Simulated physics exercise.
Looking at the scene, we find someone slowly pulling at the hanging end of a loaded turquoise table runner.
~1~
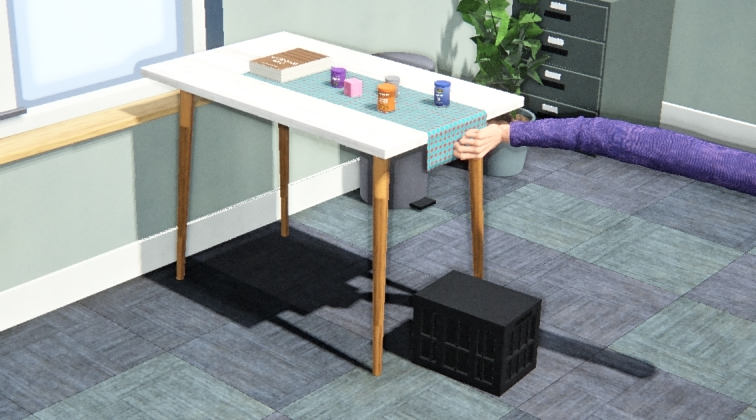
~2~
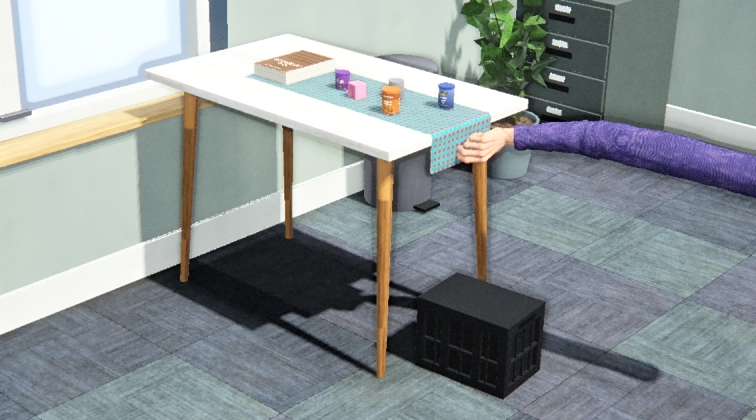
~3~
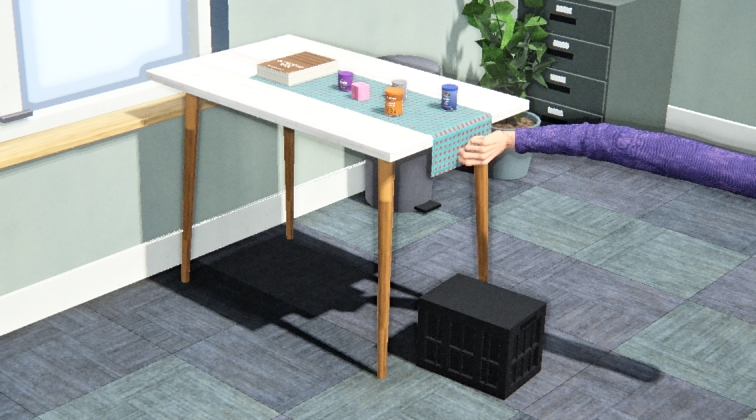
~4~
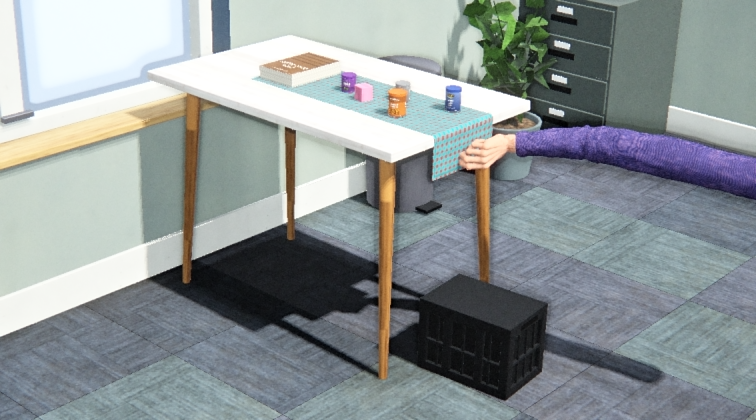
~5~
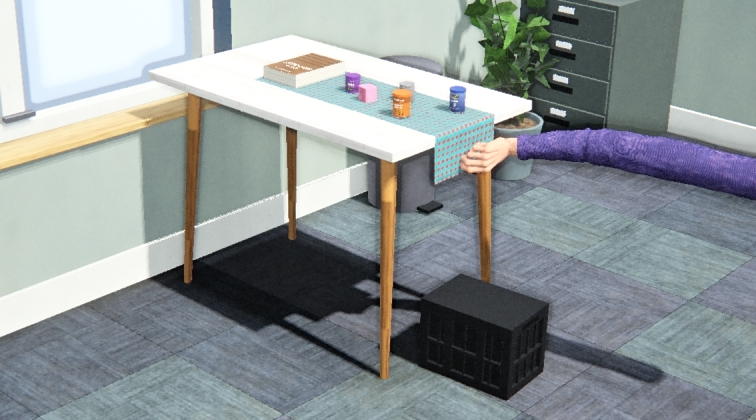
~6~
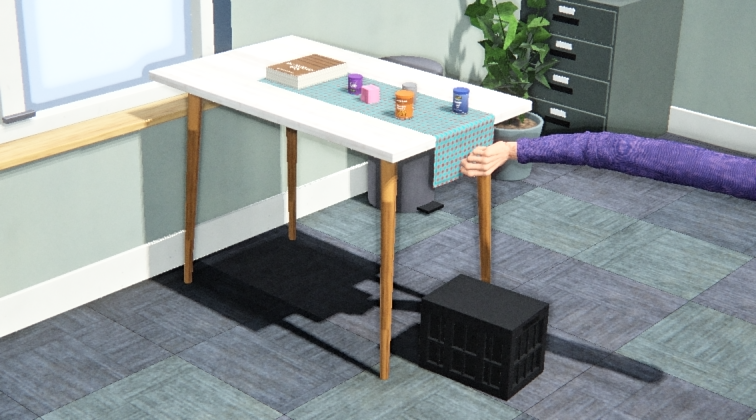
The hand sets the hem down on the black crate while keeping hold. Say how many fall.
Exactly four go over.
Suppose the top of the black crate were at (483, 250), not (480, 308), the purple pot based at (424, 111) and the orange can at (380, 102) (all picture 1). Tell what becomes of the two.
Result: Purple pot gone, orange can still there.
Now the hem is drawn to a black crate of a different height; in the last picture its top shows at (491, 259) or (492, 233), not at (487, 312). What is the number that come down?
Going over the edge would be 2 and 1.
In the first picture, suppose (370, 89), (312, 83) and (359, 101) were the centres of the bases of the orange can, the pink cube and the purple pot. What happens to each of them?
Orange can gone, pink cube stays, purple pot gone.
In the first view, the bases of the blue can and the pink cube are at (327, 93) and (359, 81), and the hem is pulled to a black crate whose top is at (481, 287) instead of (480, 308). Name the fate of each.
Blue can: Still up. Pink cube: Still up.
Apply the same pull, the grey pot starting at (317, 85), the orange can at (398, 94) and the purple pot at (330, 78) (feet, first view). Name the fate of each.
Grey pot - stays aboard, orange can - leaves the top, purple pot - stays aboard.
A little later, hem near (462, 245); blue can and orange can gone.
Next, hem near (461, 278); blue can, orange can and grey pot gone.
When it is over, hem on the crate; blue can, orange can, grey pot and pink cube gone. The answer is four.
